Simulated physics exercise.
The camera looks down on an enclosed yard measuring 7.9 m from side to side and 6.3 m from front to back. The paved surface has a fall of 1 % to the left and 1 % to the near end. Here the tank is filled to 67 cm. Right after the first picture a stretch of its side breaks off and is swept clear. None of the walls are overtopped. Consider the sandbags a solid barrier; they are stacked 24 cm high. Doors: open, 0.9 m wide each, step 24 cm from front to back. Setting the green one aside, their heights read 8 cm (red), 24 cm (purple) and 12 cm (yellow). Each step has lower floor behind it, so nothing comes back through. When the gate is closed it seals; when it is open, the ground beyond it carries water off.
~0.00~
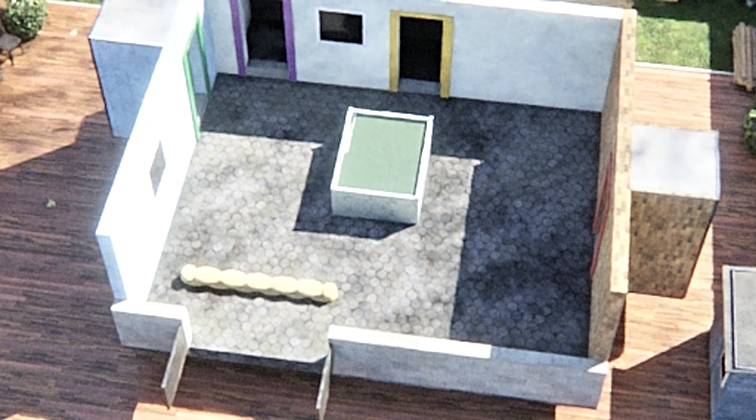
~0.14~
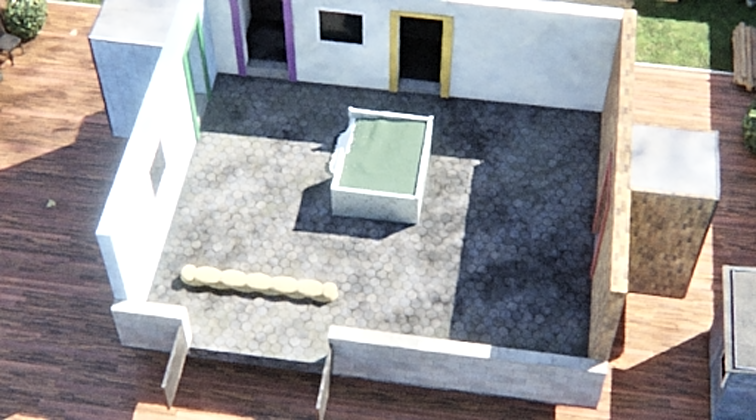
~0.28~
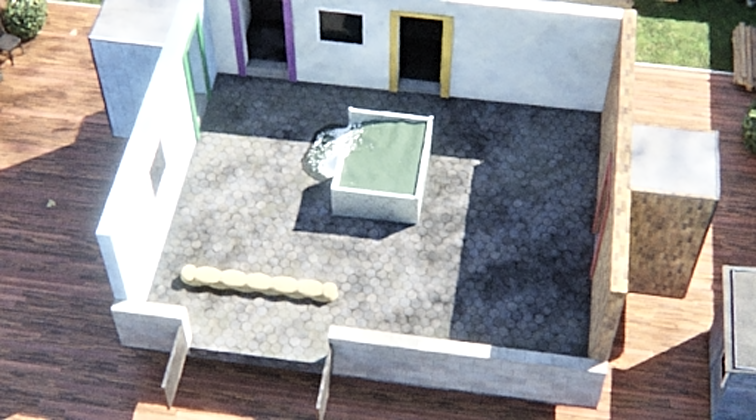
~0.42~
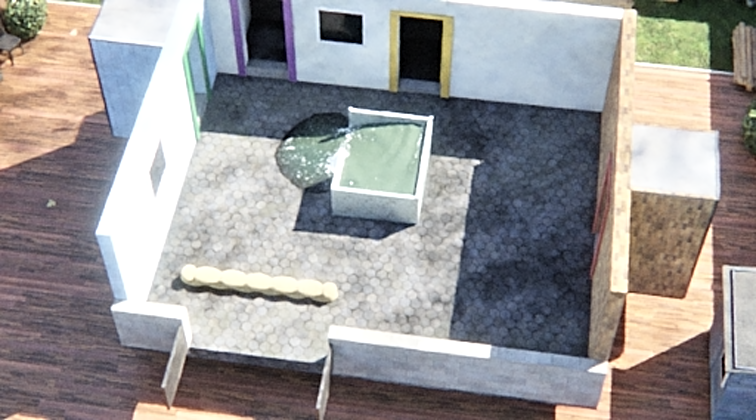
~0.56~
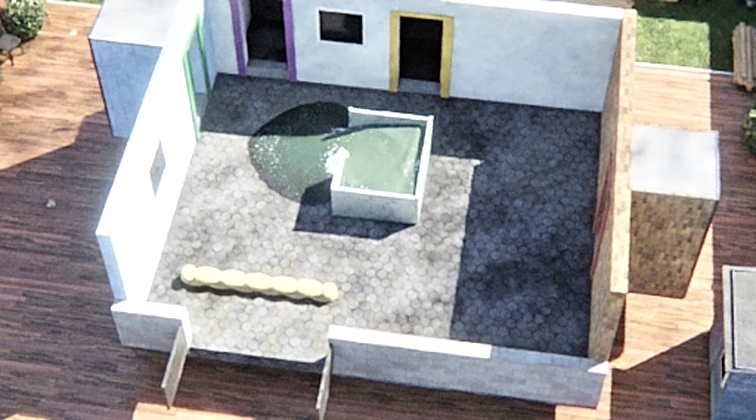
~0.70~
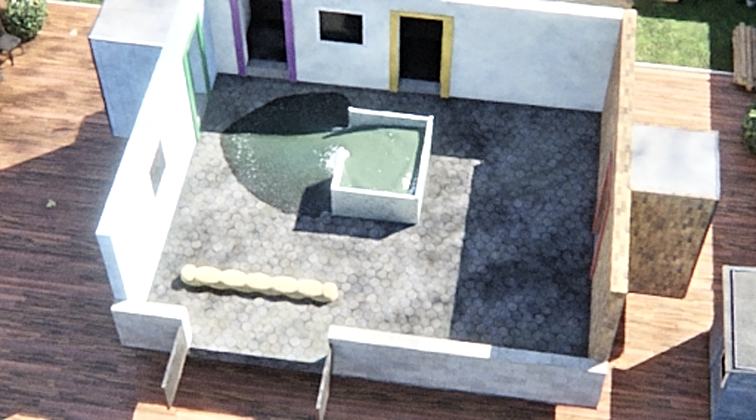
The footage shows a walled paved yard with a row of sandbags and a raised tank of greenish water; the tank's left side breaks open, and water pours out, spreading leftward across the paving in a widening, rounded sheet.
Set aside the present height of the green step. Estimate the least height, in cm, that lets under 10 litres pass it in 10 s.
I would say 25 cm.
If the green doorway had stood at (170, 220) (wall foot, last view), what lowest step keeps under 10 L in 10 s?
Around 9.5 cm would do it.
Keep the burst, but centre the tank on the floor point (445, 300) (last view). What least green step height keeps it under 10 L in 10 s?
In that case about 11.0 cm.
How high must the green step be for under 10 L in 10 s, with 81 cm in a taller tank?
Around 31 cm high.
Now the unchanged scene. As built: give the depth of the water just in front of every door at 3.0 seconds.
Centimetres: Red = 0, purple = 20, green = 23, yellow = 0.
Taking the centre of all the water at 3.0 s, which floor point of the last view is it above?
Centre of the water: Approx. (294, 164) px.
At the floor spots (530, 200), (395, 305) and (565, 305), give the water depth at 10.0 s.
Roughly 1, 3 and 1 cm, in turn.
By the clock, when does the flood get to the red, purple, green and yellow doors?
Red not in the 10 s, purple 1.0 s, green 0.9 s, yellow 4.5 s.
After 1.4 s water covers 20 % of the floor, deepest (34 cm) near (341, 153); 27 cm at the green door, 0 litres in over its 25 cm step.
After 3.0 s water covers 25 % of the floor, deepest (24 cm) near (259, 116); 23 cm at the green door, 8 litres in over its 25 cm step.
After 10.0 s water covers 80 % of the floor, deepest (11 cm) near (138, 328); 8 cm at the green door, 9 litres in over its 25 cm step.
At the green door as built, the water arrived by 0.9 s and peaked near 29 cm at 2.0 s.
Run again over the same 10 s with other heights there, 25 litres in over 22 cm, 1 litre over 30 cm. The limit of 10 litres is kept from about 25 cm up.
